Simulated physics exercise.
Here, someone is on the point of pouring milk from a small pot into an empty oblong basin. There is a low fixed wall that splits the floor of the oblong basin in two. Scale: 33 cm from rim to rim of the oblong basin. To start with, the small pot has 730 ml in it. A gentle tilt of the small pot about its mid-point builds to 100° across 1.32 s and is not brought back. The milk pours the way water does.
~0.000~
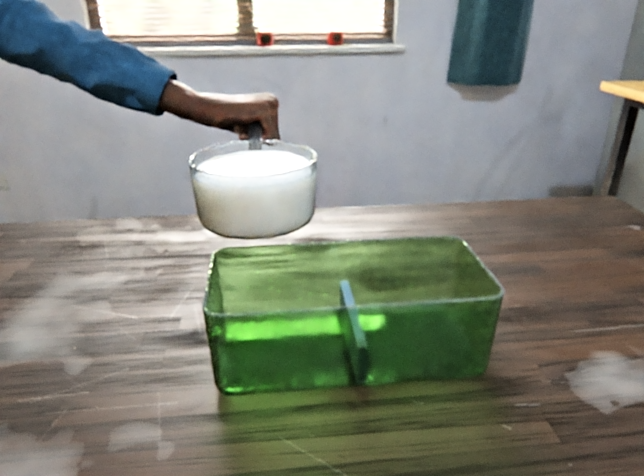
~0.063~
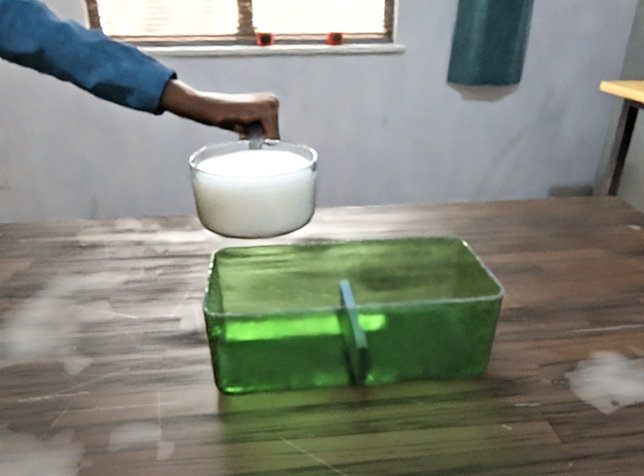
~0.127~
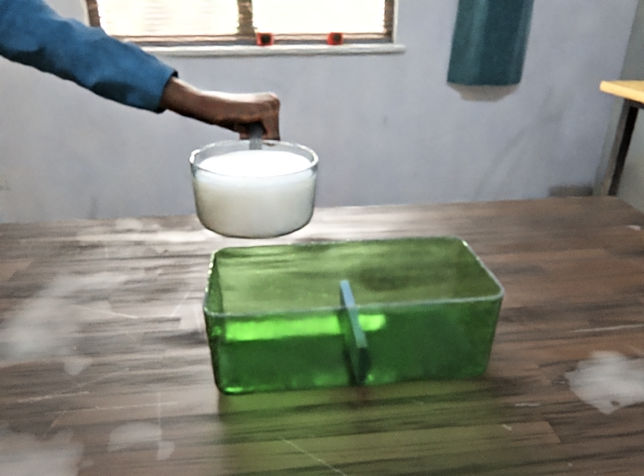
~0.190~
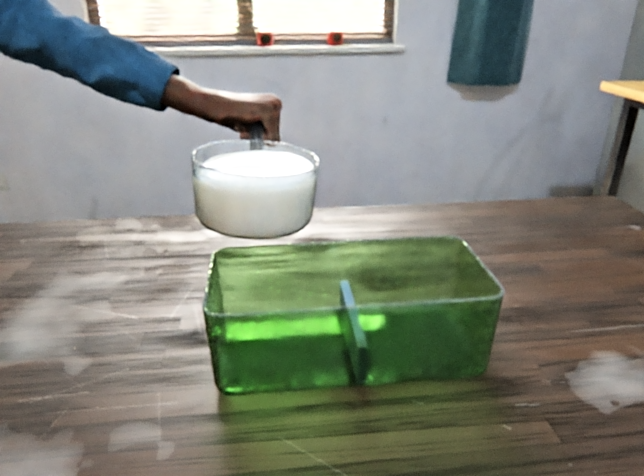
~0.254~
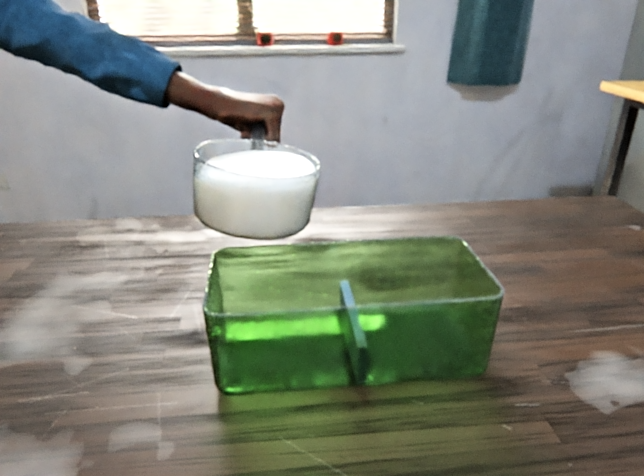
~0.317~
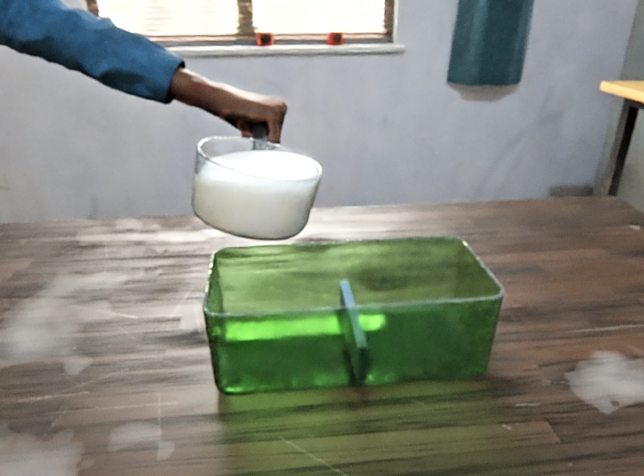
Hand in a blue sleeve holding a small clear pot of milk above a green divided basin, gently tilting it rightward.
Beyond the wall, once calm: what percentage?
68 out of 100.
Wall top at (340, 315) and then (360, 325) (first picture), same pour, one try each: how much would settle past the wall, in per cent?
Result: 80 per cent, then 60 per cent.
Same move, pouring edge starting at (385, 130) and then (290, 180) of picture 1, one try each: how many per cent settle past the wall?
It comes to 95 per cent, and then 20 per cent.
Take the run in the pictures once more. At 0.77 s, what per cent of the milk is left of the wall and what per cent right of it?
Around 3 percent on the left and 18 on the right.
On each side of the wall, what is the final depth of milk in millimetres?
Left 10 mm, right 22 mm.
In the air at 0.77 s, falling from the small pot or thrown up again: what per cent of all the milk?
About 26 per cent.
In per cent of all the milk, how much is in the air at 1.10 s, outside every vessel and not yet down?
I'd say some 7 per cent is in the air.
Then, 0.77 s in, the tilt is 63° and 54 per cent is still to pour, 3 is left of the wall and 18 right of it.
Then, 1.10 s in, the tilt is 93° and 11 per cent is still to pour, 15 is left of the wall and 67 right of it.
Then, 1.44 s in, the tilt is 100° and 1 per cent is still to pour, 30 is left of the wall and 67 right of it.
Then, 1.82 s in, the tilt is 100° and 0 per cent is still to pour, 32 is left of the wall and 68 right of it.
Finally, 32 per cent lies left of the wall, 68 right of it and 1 outside.
